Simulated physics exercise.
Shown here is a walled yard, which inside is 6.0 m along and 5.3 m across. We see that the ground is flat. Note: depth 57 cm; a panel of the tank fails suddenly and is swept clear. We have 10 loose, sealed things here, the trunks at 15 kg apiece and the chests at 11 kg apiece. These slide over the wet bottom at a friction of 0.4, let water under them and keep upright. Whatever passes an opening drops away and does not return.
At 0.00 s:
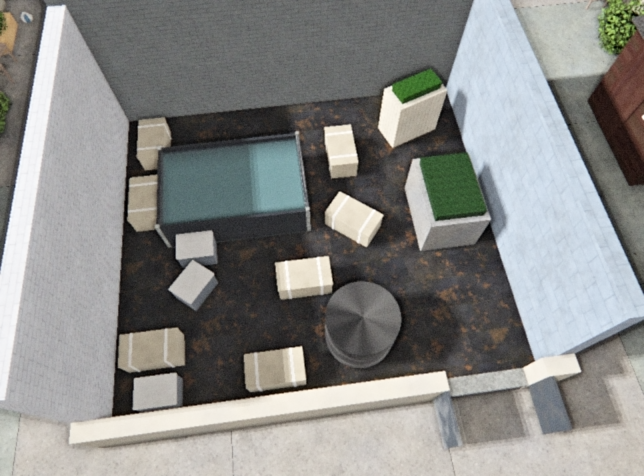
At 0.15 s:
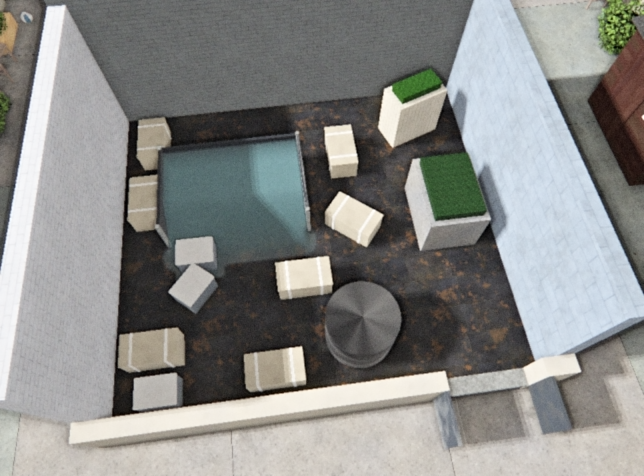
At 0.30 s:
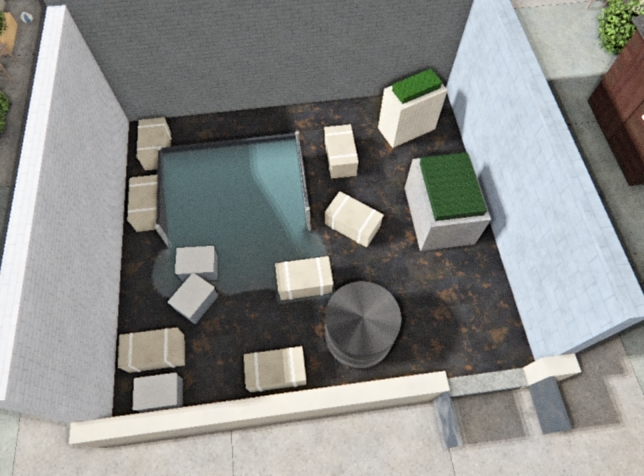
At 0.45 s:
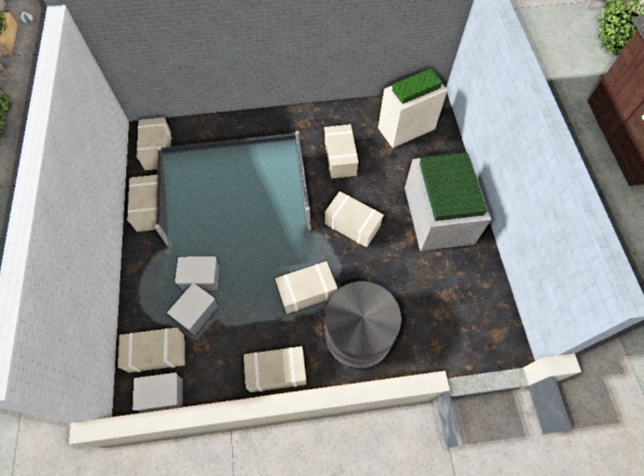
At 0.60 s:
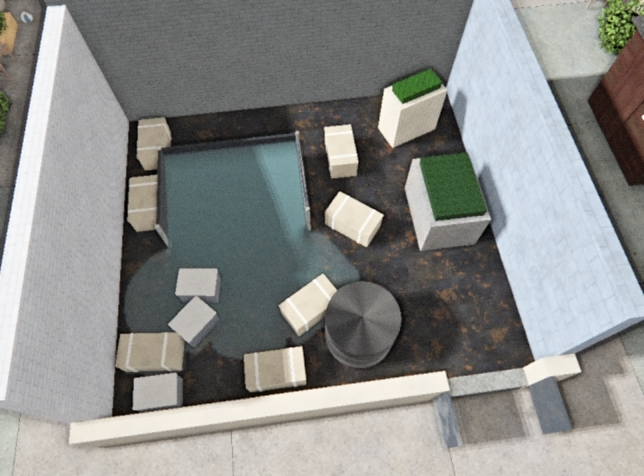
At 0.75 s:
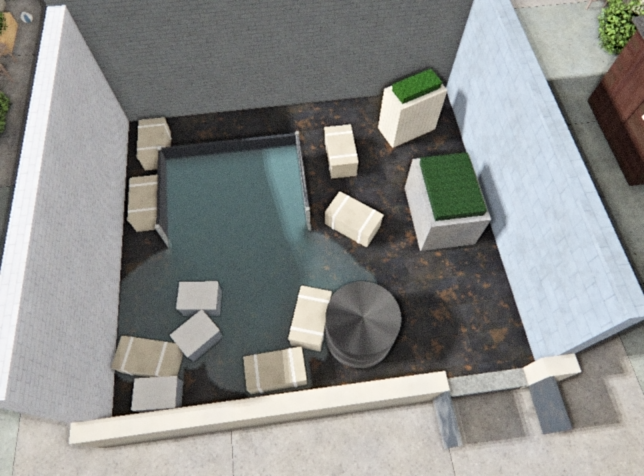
Water poured out of a tank in a walled yard when its front side gave way, spreading across the dark floor around two gray boxes, then swinging a cream box around beside a round gray object.
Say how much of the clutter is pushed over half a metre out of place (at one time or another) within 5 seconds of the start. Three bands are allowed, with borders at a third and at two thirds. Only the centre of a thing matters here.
That would be two thirds or more of them.
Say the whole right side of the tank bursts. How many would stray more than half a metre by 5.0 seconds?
Count: 2.
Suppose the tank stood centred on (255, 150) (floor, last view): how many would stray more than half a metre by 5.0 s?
Count: 7.
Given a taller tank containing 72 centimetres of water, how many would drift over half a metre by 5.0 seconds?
Count under that change: 7.
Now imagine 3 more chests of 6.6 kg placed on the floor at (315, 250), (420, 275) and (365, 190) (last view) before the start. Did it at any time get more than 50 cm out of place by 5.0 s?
Taking them one by one: It goes beyond, then it goes beyond, then it stays within.
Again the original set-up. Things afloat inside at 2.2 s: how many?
At that time, 6.
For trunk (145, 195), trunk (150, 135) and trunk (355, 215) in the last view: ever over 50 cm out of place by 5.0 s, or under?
Beyond the mark, within the mark, beyond the mark.
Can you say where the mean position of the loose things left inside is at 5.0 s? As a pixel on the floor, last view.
They average out to somewhere around (227, 234).
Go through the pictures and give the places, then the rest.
The first picture shows a chest at (194, 244), on the bottom; a chest at (191, 281) rests on the ground; water covers 3.0 m2; 0 of 10 have shifted.
The second picture shows a chest at (194, 250), on the bottom, 11 cm from its start; a chest at (191, 284) rests on the ground, 4 cm from its start; 4.0 m2 under water; 1 of 10 have shifted.
The third picture shows a chest at (195, 259) rests on the ground, 28 cm from its start; a chest at (191, 294), on the bottom, 20 cm from its start; water covers 5.2 m2; 2 of 10 have shifted.
The fourth picture shows a chest at (195, 269), afloat, 45 cm from its start; a chest at (191, 305), on the bottom, 37 cm from its start; water covers 6.5 m2; 3 of 10 have shifted.
The fifth picture shows a chest at (196, 281) floats, 64 cm from its start; a chest at (192, 318), on the bottom, 57 cm from its start; water covers 7.9 m2; 3 of 10 have shifted.
The sixth picture shows a chest at (197, 295) floats, 85 cm from its start; a chest at (194, 332), on the bottom, 78 cm from its start; water covers 9.4 m2; 4 of 10 have shifted.
After 1.1 s 3 of 10 are over 50 cm from their spots; 2 afloat.
After 2.2 s 3 of 10 are over 50 cm from their spots; 6 afloat.
After 3.5 s 5 of 10 are over 50 cm from their spots; 6 afloat.
After 5.0 s 7 of 10 are over 50 cm from their spots, and 8 have been at some point; 8 afloat.
